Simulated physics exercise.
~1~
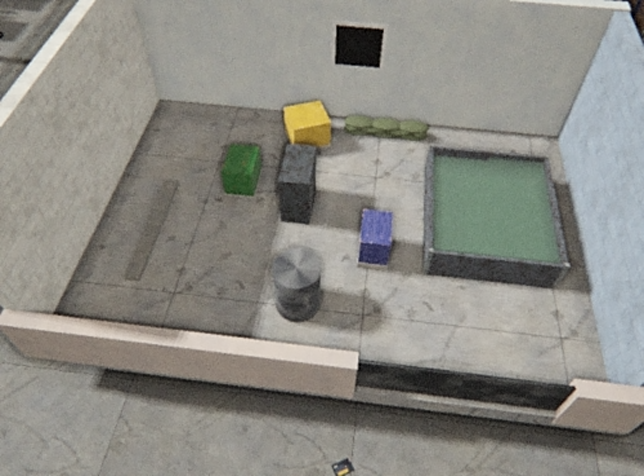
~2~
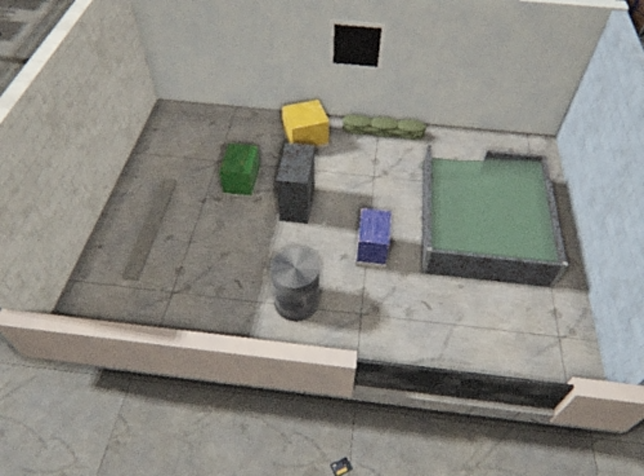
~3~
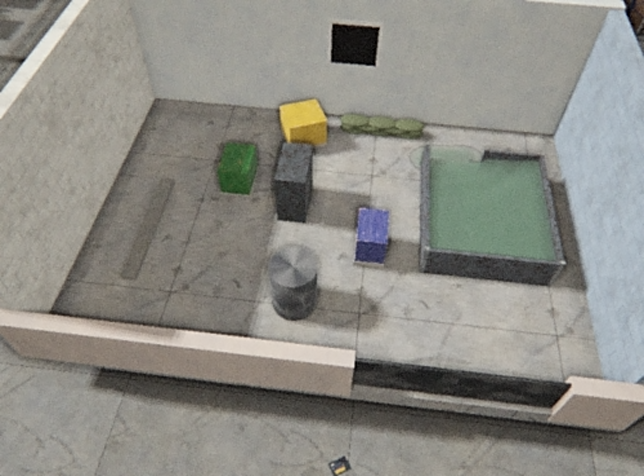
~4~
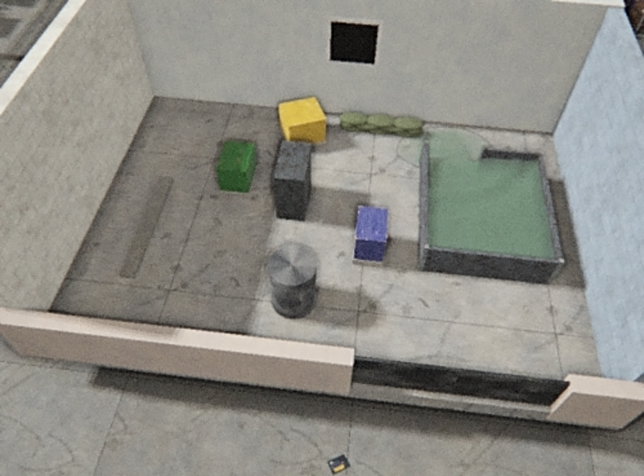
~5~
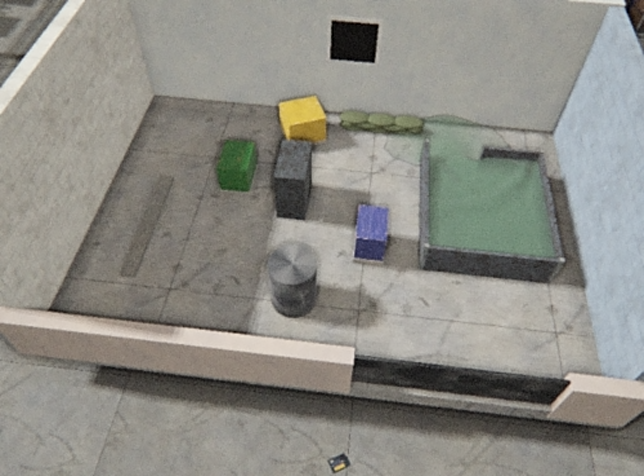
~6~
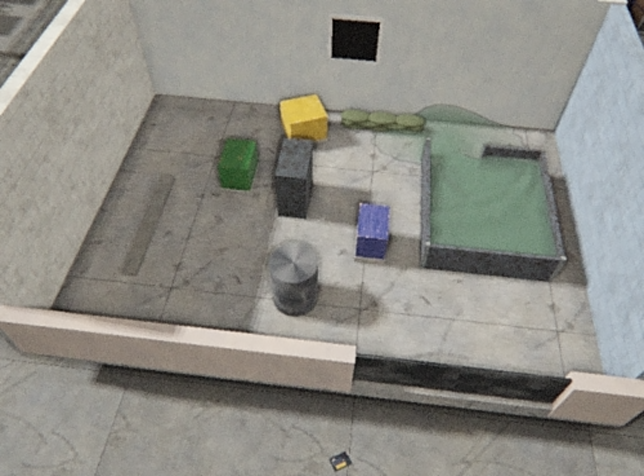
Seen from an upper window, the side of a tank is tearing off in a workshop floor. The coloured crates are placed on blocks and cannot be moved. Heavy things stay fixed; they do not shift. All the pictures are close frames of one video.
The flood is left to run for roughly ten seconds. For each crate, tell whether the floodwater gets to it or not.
Outcome: The green crate gets caught by the water; the yellow crate gets caught by the water; the blue crate doesn't get caught by the water.
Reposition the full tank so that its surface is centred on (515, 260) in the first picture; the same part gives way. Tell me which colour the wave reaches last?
The blue crate comes last.
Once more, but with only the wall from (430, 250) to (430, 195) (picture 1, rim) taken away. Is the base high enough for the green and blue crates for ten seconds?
Green crate is reached; blue crate is reached.
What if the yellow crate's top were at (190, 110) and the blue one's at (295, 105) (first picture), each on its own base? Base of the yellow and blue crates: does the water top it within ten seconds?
The yellow crate is flooded, the blue crate is flooded.
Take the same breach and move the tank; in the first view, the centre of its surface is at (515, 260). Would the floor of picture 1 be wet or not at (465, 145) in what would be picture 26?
Submerged.
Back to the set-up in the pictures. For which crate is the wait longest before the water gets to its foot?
Result - the one in blue.
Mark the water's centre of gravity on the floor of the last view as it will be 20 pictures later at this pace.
At about (452, 185).
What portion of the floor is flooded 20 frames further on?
Roughly 35 percent.
A moment on, water covers 10 % of the floor; the green crate not reached, the yellow crate water round its plinth, the blue crate not reached.
Next, water covers 20 % of the floor; the green crate not reached, the yellow crate water round its plinth, the blue crate not reached.
Then, water covers 35 % of the floor; the green crate water round its plinth, the yellow crate water round its plinth, the blue crate not reached.
Later, water covers 60 % of the floor; the green crate water round its plinth, the yellow crate water round its plinth, the blue crate water round its plinth.
In the end, water covers 90 % of the floor; the green crate was topped, the yellow crate was topped, the blue crate stayed above the water.
